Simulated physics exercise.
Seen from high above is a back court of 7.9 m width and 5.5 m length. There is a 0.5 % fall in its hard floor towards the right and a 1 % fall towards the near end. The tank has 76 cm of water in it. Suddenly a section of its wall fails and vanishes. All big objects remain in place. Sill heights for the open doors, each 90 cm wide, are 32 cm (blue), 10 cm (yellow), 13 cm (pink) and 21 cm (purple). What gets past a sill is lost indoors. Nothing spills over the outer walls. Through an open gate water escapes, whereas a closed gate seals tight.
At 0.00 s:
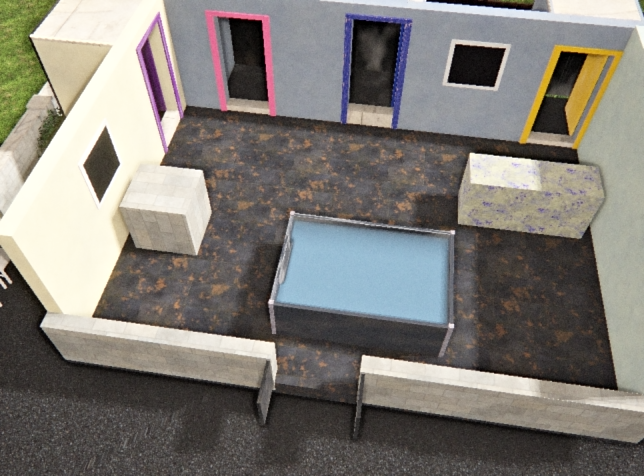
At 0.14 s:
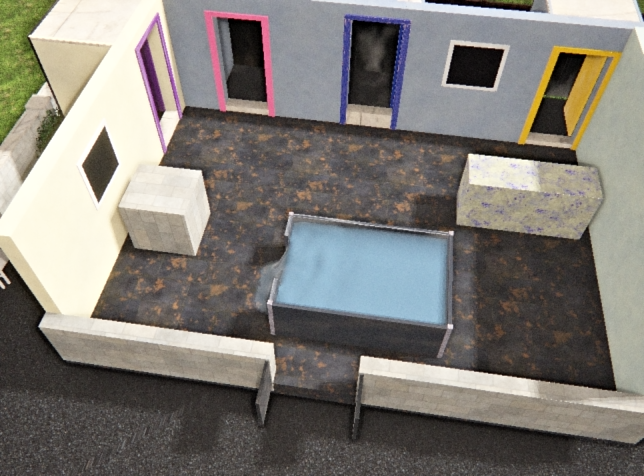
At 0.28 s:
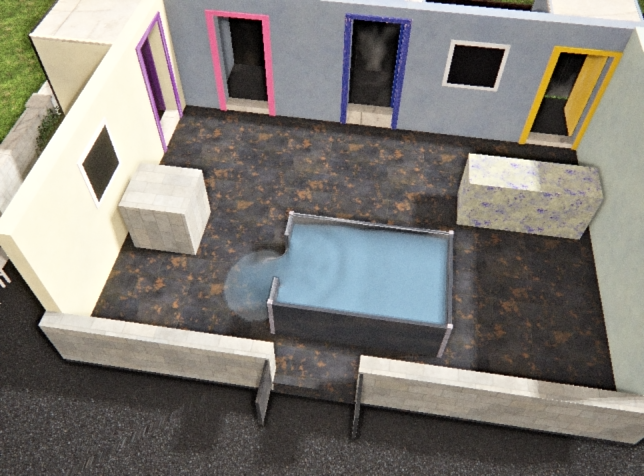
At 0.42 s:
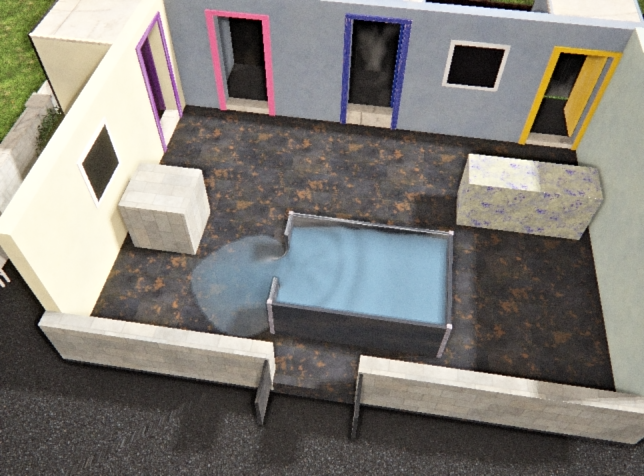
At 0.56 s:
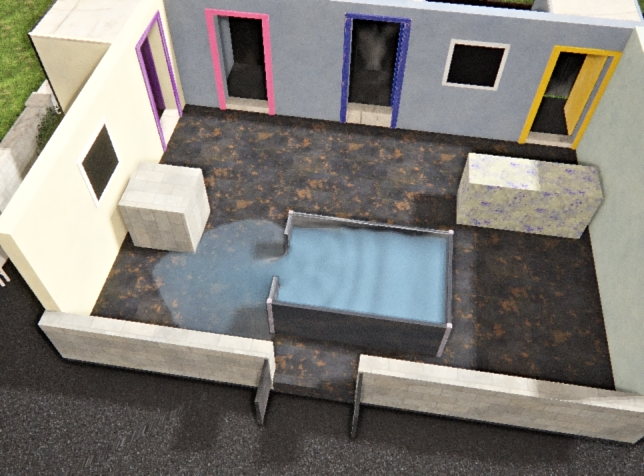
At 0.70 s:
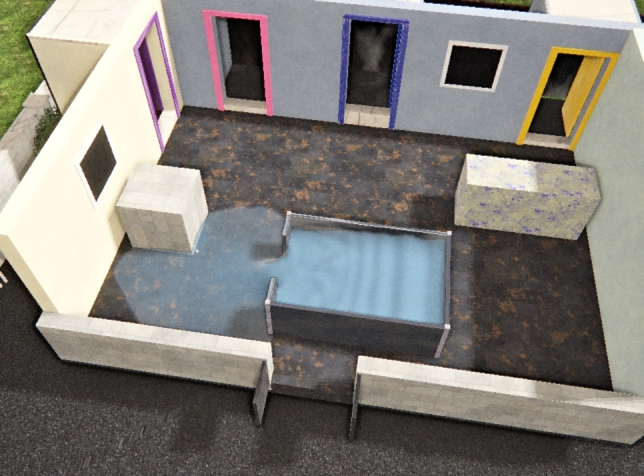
A walled back court with a dark, rust-flecked floor is seen from high above, with cream and grey-blue walls and pink, blue, yellow and purple doorways. A rectangular tank of blue water stands near the centre, between a pale block and a speckled one. Water pours from a gap in its left side and fans leftward across the floor, reaching the pale block, while the view stays still.
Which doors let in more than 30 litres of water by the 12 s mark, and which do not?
By then, the blue door does not, the yellow door does not, the pink door does not, the purple door does not.
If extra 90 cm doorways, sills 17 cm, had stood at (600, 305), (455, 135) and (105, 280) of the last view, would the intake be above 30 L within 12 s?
Well, the first is on the low side, the second is on the low side, and the third is on the high side.
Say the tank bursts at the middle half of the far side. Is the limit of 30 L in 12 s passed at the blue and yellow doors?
Door blue stays within, door yellow goes beyond.
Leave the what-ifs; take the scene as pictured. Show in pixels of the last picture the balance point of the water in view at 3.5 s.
The water is centred near (269, 266).
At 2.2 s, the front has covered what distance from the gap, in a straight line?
Around 4.6 metres.
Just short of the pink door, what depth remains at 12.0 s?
Roughly 7.0 centimetres.
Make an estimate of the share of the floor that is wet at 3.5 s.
I'd guess around 40 %.
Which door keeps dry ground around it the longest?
Yellow.
After 1.4 s water covers 20 % of the floor and is deepest (44 cm) near (90, 340); blue door not reached, yellow door not reached, pink door not reached, purple door not reached.
After 2.2 s water covers 35 % of the floor and is deepest (42 cm) near (92, 307); blue door not reached, yellow door not reached, pink door 6 cm at the sill, 0 L in, purple door 3 cm at the sill, 0 L in.
After 3.5 s water covers 40 % of the floor and is deepest (30 cm) near (184, 280); blue door 3 cm at the sill, 0 L in, yellow door not reached, pink door 13 cm at the sill, 0 L in, purple door 7 cm at the sill, 0 L in.
After 7.0 s water covers 80 % of the floor and is deepest (22 cm) near (78, 338); blue door 6 cm at the sill, 0 L in, yellow door not reached, pink door 11 cm at the sill, 5 L in, purple door 10 cm at the sill, 0 L in.
After 12.0 s water covers 100 % of the floor and is deepest (13 cm) near (195, 355); blue door 4 cm at the sill, 0 L in, yellow door 11 cm at the sill, 0 L in, pink door 7 cm at the sill, 5 L in, purple door 7 cm at the sill, 0 L in.
